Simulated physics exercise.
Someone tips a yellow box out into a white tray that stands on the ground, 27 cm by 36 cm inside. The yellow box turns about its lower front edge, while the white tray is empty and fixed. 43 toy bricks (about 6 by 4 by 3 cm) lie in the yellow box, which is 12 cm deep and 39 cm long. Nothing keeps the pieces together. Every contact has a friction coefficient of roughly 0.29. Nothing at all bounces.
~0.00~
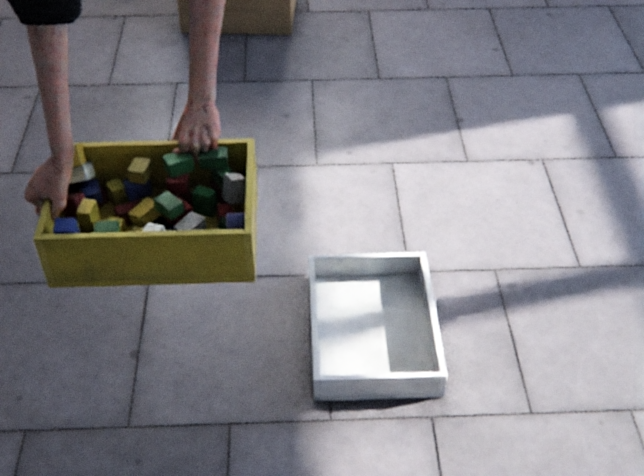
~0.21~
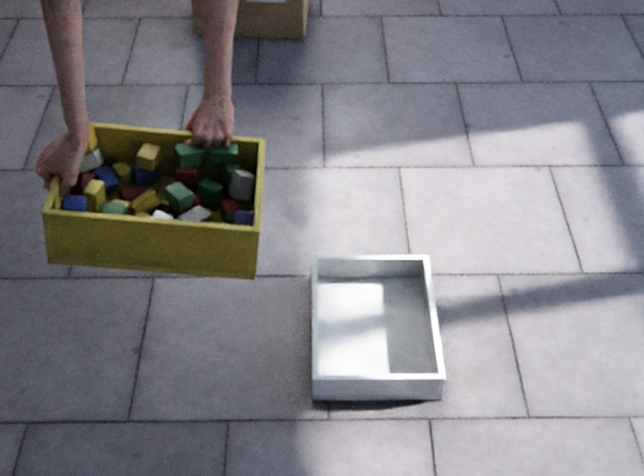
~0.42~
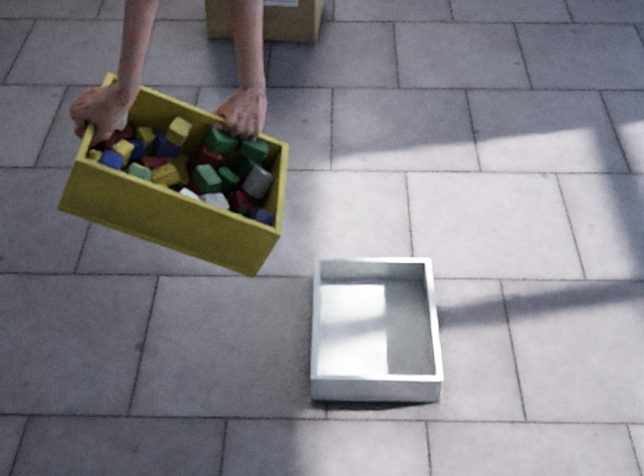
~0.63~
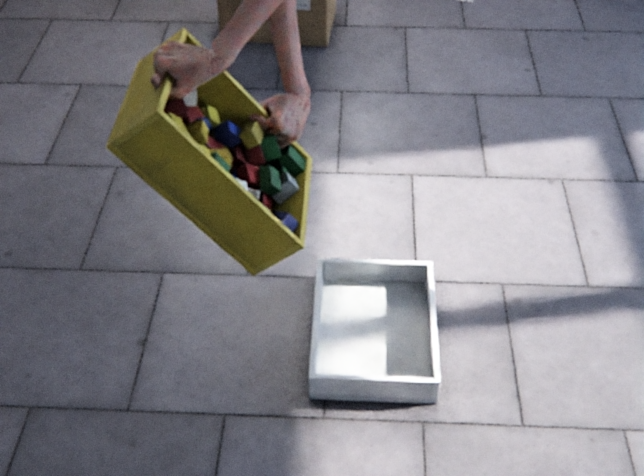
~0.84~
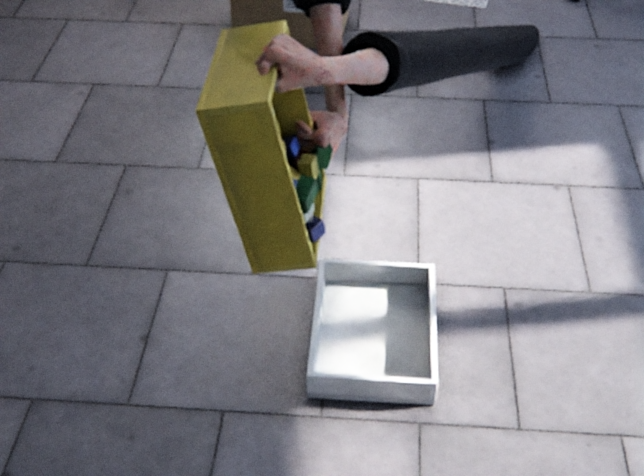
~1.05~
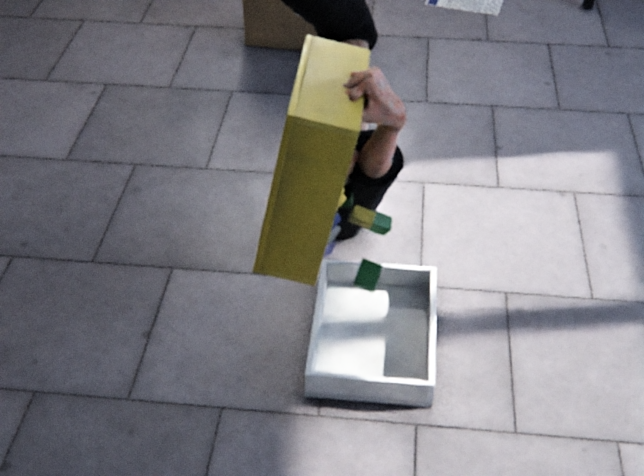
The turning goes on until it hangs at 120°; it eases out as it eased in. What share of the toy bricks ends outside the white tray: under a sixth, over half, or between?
By the end, less than one sixth of the toy bricks are outside the white tray.
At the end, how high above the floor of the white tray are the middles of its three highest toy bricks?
That is close to 8 centimetres.
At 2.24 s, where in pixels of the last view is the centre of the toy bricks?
Around (381, 328).
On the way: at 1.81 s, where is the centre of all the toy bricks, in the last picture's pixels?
Look near pixel (381, 328).
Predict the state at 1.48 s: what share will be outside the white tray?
Estimate for then: Some 5 percent.
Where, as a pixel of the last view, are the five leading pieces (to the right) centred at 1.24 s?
Centre: About (397, 305) px.
After 1.24 s, tilt 116°; 22 still in the yellow box, 4 in the white tray and 17 in the air.
After 1.48 s, tilt 120°; 5 still in the yellow box, 26 in the white tray, 3 outside the white tray and 9 in the air.
After 1.81 s, tilt 120°; 42 in the white tray and 1 outside the white tray.
Outcome (at 2.24 s), 42 in the white tray and 1 outside the white tray. Asked share, 1 of 43, 2 per cent.
